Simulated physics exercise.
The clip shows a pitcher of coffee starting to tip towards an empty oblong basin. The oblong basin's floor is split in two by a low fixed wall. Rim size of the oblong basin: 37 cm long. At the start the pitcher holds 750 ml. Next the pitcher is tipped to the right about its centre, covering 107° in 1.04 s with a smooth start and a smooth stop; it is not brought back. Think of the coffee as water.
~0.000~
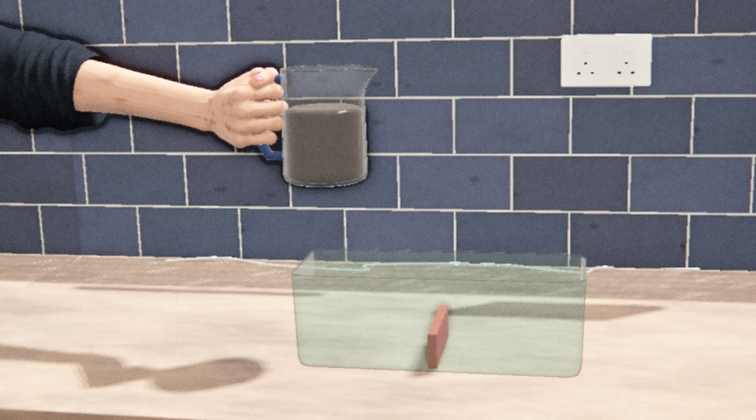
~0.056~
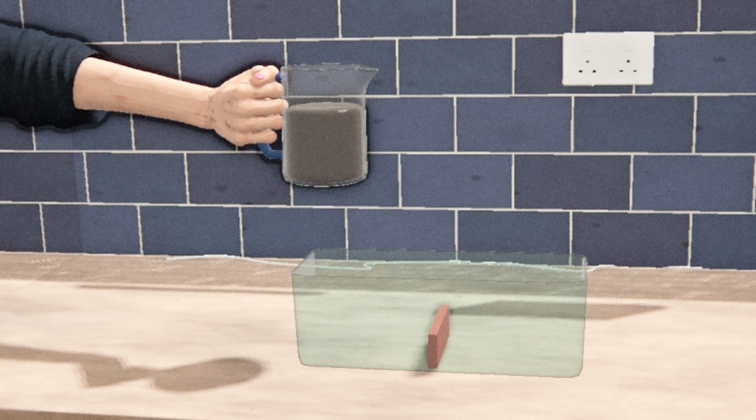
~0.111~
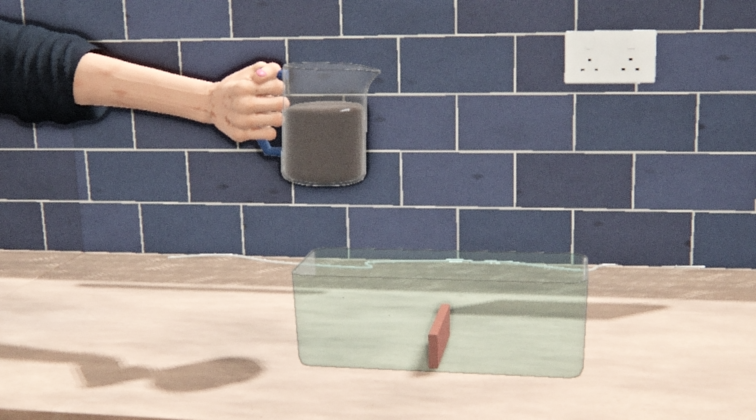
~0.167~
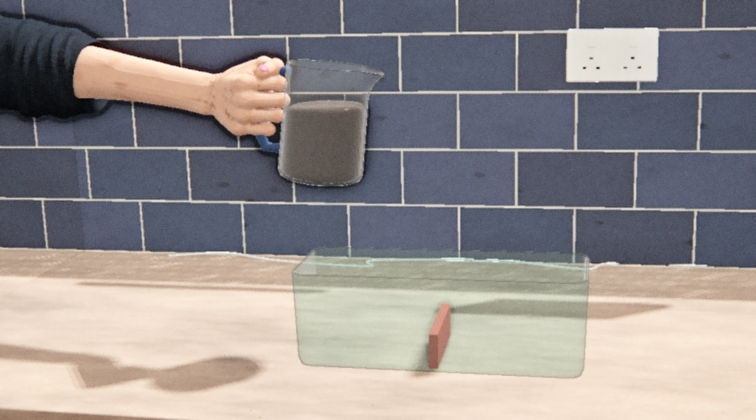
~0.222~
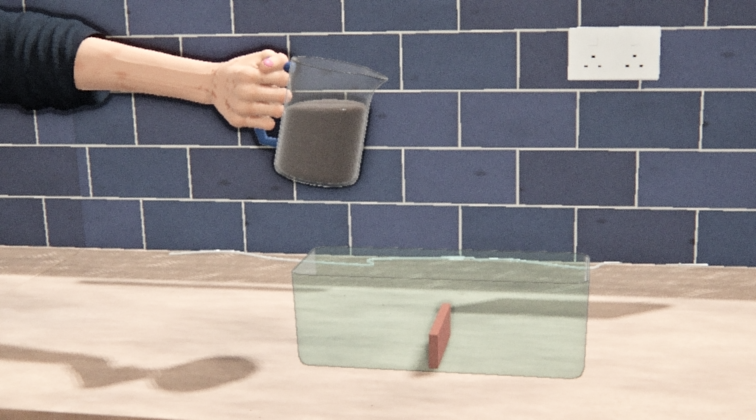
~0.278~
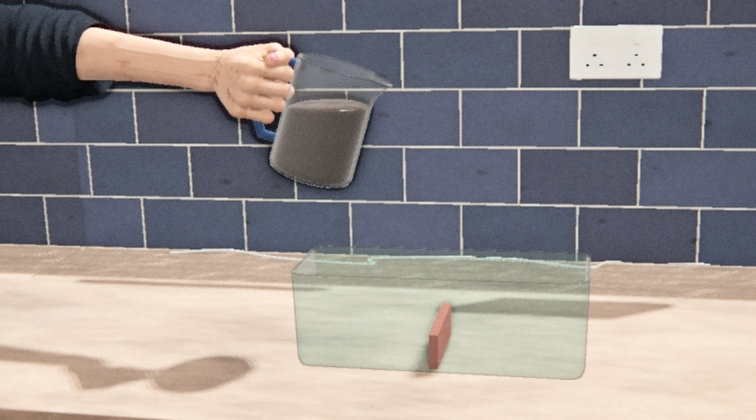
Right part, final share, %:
69 %.
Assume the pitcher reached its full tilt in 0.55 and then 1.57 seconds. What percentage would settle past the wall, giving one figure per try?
Some 60 and 70 per cent, in that order.
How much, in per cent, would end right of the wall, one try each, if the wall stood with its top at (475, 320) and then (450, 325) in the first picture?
Around 5 and 40 percent, in that order.
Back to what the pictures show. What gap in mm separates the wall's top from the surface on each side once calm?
Left about 36 mm, while the right is about 24 mm.
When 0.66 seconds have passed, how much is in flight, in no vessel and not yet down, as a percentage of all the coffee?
Estimate: About 9 % of all of it.
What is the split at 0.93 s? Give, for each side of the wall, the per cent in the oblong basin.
Lab note: Left near 3 %, right near 32.
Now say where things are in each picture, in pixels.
It leans 0°; its right rim is at (377, 69); the coffee meets the walls at (287, 109) and (363, 108); the oblong basin's rim runs from (303, 263) to (585, 270); the wall's top is at (438, 320), in the first frame.
It leans 1°; its right rim is at (378, 69); the coffee meets the walls at (287, 108) and (363, 107), in the second frame.
It leans 3°; its right rim is at (380, 70); the coffee meets the walls at (288, 107) and (364, 106), in the third frame.
It leans 7°; its right rim is at (384, 73); the coffee meets the walls at (288, 107) and (365, 106), in the fourth frame.
It leans 12°; its right rim is at (388, 78); the coffee meets the walls at (289, 107) and (367, 106), in the fifth frame.
It leans 18°; its right rim is at (392, 85); the coffee meets the walls at (288, 108) and (369, 106), in the sixth frame.
By 0.66 s the tilt is 75° and 91 per cent is still to pour, 0 is left of the wall and 0 right of it.
By 0.93 s the tilt is 104° and 36 per cent is still to pour, 3 is left of the wall and 32 right of it.
By 1.22 s the tilt is 107° and 5 per cent is still to pour, 20 is left of the wall and 67 right of it.
By 1.54 s the tilt is 107° and 0 per cent is still to pour, 29 is left of the wall and 69 right of it.
At rest 29 per cent lies left of the wall, 69 right of it and 1 outside.
